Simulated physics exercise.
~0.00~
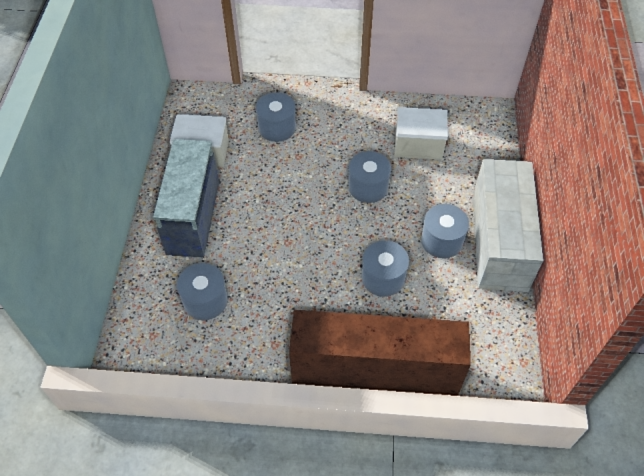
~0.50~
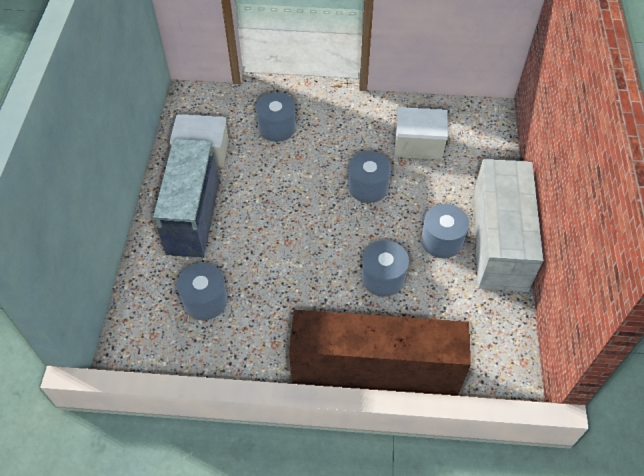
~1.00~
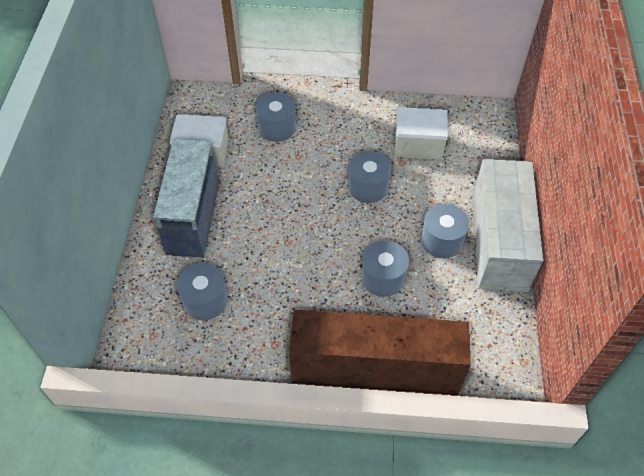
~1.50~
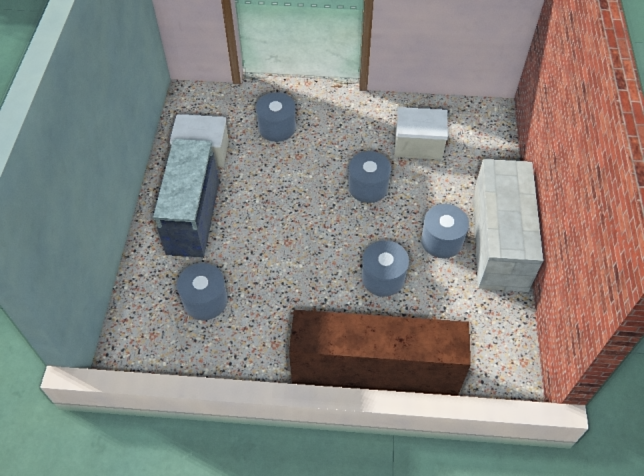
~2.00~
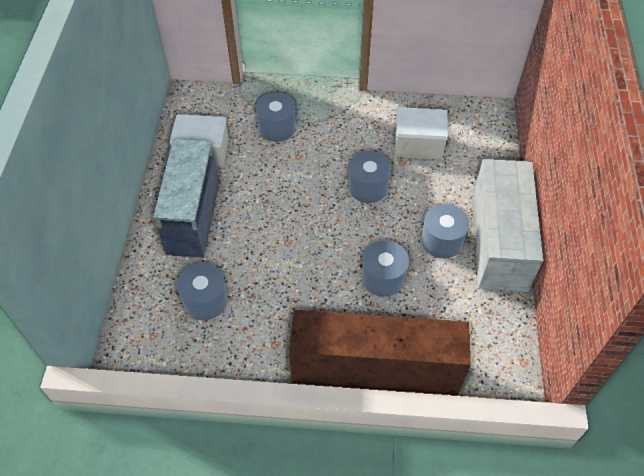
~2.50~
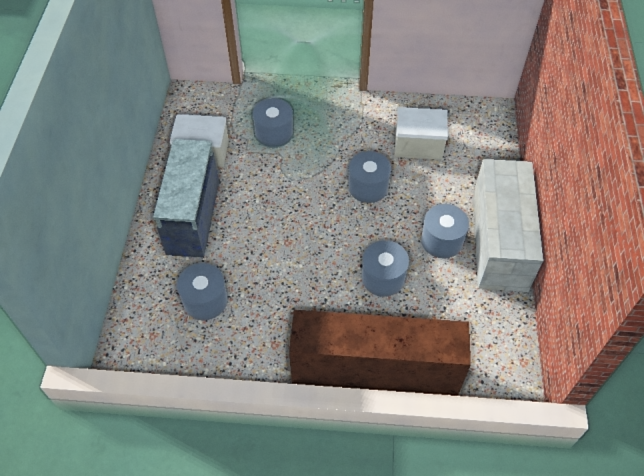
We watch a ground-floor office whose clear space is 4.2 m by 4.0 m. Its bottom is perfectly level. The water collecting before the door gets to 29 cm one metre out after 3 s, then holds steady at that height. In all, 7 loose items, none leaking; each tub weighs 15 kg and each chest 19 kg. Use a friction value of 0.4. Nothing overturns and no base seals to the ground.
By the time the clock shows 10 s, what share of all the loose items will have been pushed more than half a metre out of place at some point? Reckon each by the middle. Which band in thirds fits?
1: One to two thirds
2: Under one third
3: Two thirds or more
Two thirds or more.
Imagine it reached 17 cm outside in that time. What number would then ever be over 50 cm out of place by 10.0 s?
Then it comes to 1.
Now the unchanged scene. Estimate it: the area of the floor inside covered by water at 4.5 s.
10.5 m2.
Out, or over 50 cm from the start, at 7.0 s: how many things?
Result: 5.
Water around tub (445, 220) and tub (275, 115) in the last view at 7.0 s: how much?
Depths: Near 17 cm, then near 19 cm.
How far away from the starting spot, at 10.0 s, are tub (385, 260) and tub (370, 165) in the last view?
140 cm, 120 cm.
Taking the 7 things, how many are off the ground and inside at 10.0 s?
At that instant the tally stands at 6.
After 3.5 s 1 of 7 are over 50 cm from their spots; 0 afloat.
After 4.5 s 2 of 7 are over 50 cm from their spots; 0 afloat.
After 7.0 s 5 of 7 are over 50 cm from their spots; 5 afloat.
After 10.0 s 6 of 7 are over 50 cm from their spots, and 6 have been at some point; 6 afloat.
